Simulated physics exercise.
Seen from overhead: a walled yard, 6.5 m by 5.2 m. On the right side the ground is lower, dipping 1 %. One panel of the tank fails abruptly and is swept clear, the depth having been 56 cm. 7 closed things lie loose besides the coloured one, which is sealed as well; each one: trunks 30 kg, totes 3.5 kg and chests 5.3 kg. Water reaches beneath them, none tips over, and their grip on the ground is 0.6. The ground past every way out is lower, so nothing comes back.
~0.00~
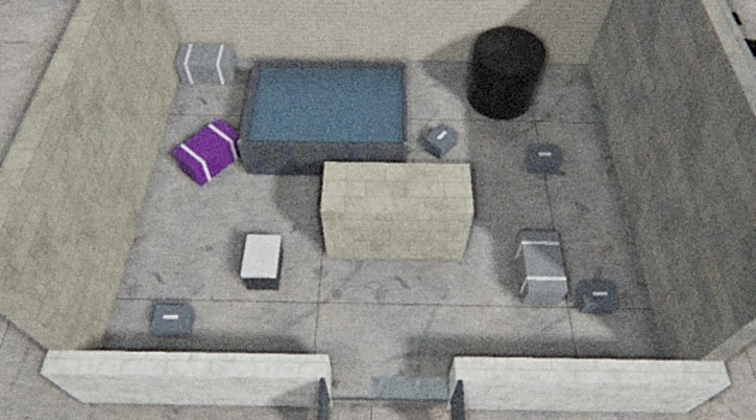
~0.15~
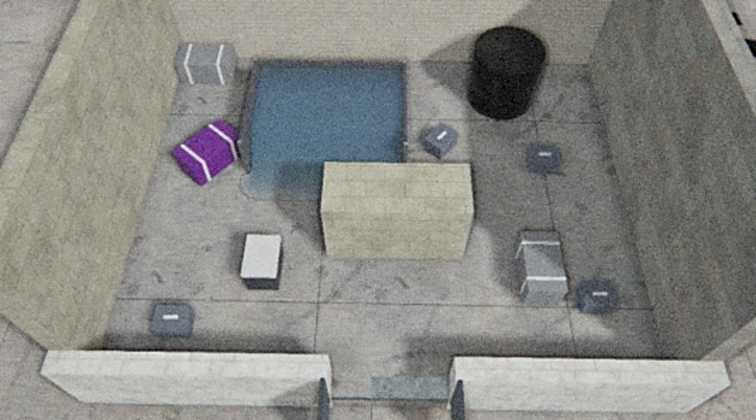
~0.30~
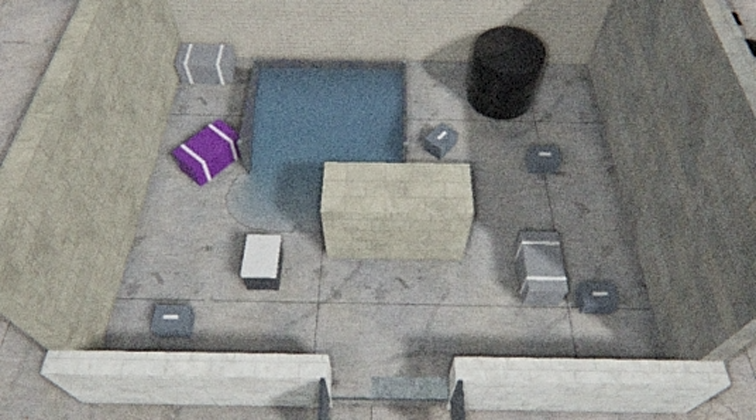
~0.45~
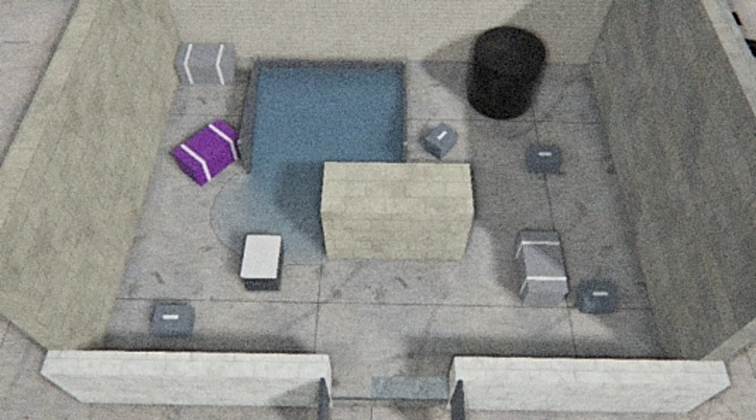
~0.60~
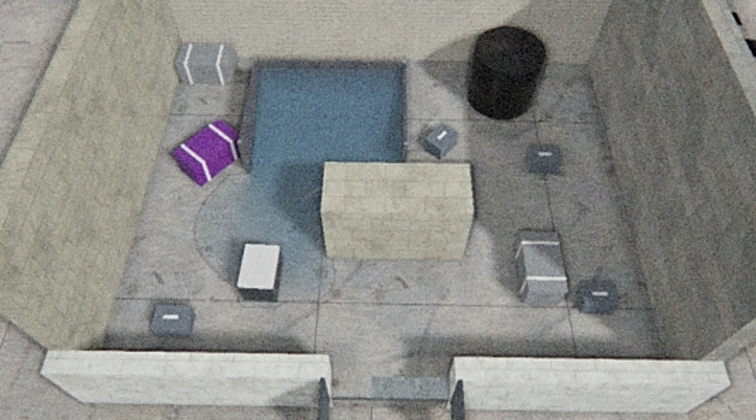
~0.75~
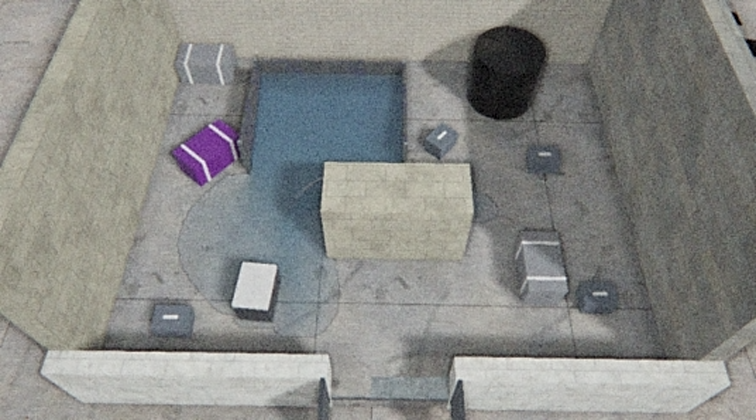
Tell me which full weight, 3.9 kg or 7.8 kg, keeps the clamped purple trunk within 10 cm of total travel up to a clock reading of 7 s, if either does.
That holds for neither.
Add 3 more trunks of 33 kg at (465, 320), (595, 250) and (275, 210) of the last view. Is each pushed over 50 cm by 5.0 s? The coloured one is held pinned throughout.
In order: Not as far, then not as far, then farther.
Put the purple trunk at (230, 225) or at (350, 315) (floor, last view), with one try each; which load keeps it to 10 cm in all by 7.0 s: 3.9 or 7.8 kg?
First spot: No mass works; second spot: No mass works.
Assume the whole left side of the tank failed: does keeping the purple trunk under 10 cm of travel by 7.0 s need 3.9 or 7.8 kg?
Result: Neither option succeeds.
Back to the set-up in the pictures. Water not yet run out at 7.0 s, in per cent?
Remaining: Approx. 94 per cent.
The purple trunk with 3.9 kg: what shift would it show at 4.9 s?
Shift: About 40 cm.
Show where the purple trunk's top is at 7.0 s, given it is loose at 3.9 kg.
Estimated position: Close to (228, 71).
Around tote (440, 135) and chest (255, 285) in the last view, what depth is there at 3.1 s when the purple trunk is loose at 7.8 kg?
About 1 and 19 cm.
After 1.4 s the purple trunk would be 0 cm from its start with 3.9 kg and 0 cm from its start with 7.8 kg; 0 cm of water round it then.
After 3.1 s the purple trunk would be 0 cm from its start with 3.9 kg and 0 cm from its start with 7.8 kg; 1 cm of water round it then.
After 4.9 s the purple trunk would be 40 cm from its start with 3.9 kg and 35 cm from its start with 7.8 kg; 5 cm of water round it then.
After 7.0 s the purple trunk would be 133 cm from its start with 3.9 kg and 131 cm from its start with 7.8 kg; 7 cm of water round it then.
